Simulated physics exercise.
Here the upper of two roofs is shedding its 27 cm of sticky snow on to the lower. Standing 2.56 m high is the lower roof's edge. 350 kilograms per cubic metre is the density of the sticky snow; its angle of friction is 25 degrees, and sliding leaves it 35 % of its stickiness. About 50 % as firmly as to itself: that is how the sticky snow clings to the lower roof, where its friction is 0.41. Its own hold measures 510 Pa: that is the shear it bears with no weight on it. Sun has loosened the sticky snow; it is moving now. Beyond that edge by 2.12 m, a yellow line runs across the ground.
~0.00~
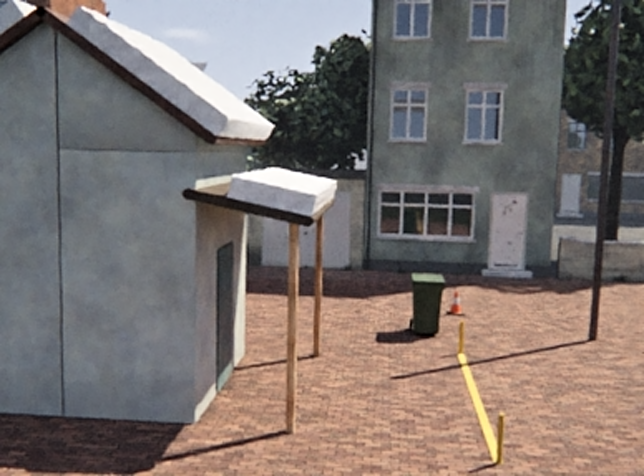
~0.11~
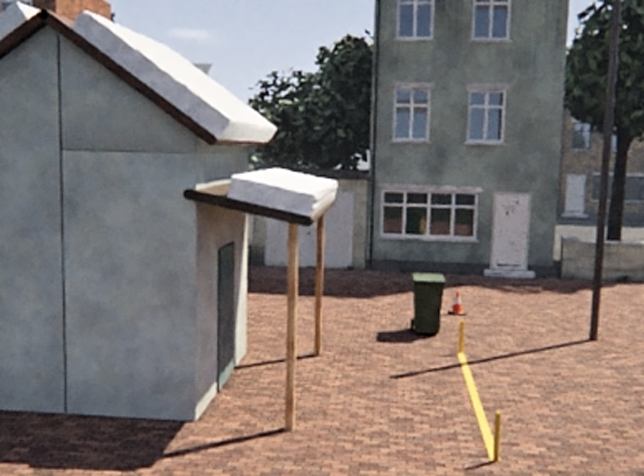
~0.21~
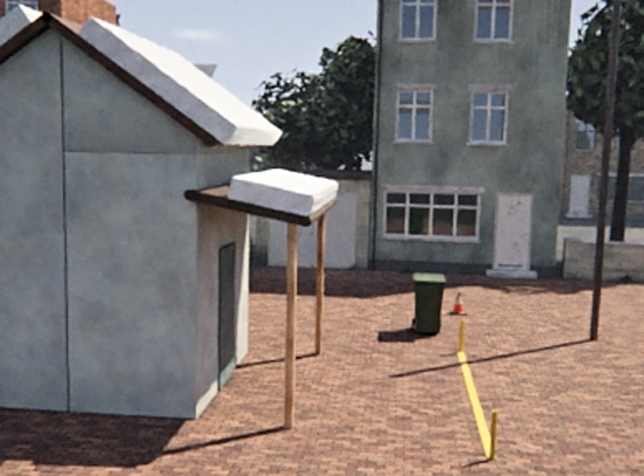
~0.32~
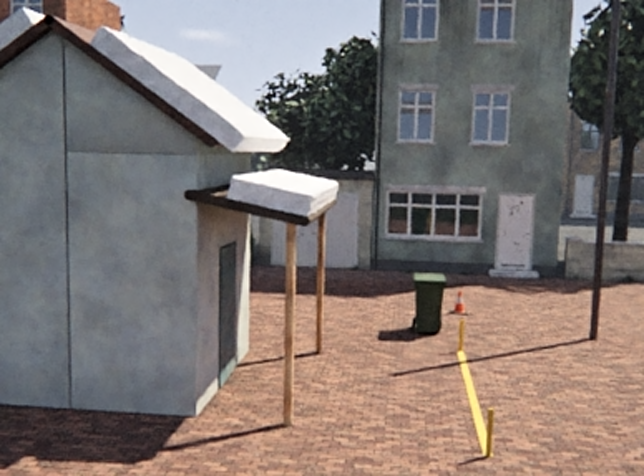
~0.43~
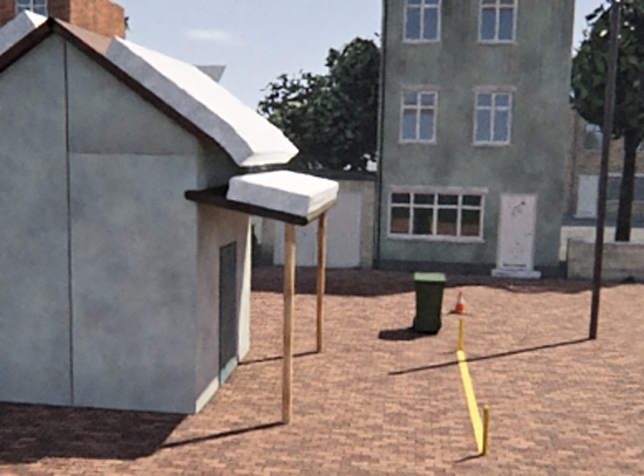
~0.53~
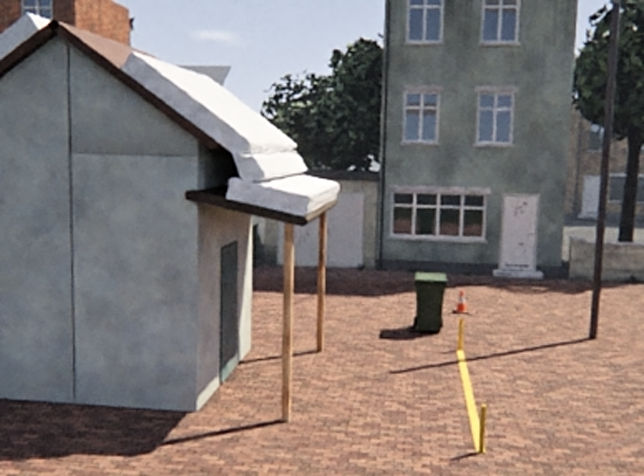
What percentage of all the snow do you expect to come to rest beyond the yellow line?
Roughly 23 % of it.
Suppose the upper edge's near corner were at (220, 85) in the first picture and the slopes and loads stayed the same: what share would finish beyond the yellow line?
About 35 per cent.
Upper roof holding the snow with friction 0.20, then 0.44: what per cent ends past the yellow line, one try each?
I'd say 12 %, followed by 0 %.
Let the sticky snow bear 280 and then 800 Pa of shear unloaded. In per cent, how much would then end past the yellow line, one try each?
First 30 %, second 12 %.
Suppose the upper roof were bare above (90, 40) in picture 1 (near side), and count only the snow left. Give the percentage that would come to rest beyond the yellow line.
It would be near 12 %.
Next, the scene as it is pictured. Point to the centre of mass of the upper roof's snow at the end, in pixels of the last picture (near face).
(433, 395), roughly.
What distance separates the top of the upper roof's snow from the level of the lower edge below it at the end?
I'd put it at around 0.5 m up.
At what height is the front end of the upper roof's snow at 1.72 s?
Close to 0.0 metres, I reckon.
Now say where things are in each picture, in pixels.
Leading edge of the sticky snow at (219, 131), in the first picture.
Leading edge of the sticky snow at (221, 133), its middle shifted 2.7 cm, 1 % of it past the upper edge, in one piece, in the second picture.
Leading edge of the sticky snow at (226, 124), its middle shifted 10 cm, 5 % of it past the upper edge, in one piece, in the third picture.
Leading edge of the sticky snow at (235, 141), its middle shifted 24 cm, 11 % of it past the upper edge, in one piece, in the fourth picture.
Leading edge of the sticky snow at (245, 146), its middle shifted 42 cm, 20 % of it past the upper edge, cracking, in the fifth picture.
Leading edge of the sticky snow at (258, 162), its middle shifted 66 cm, 32 % of it past the upper edge, cracking, in the sixth picture.
After 1.07 s, none is below the lower edge and 0 % is past the line.
After 1.72 s, 66 % is below the lower edge and 5 % is past the line.
After 2.36 s, 75 % is below the lower edge and 23 % is past the line.
After 3.00 s, 75 % is below the lower edge and 23 % is past the line.
After 3.10 s, at the end, 75 % is below the lower edge and 23 % is past the line.
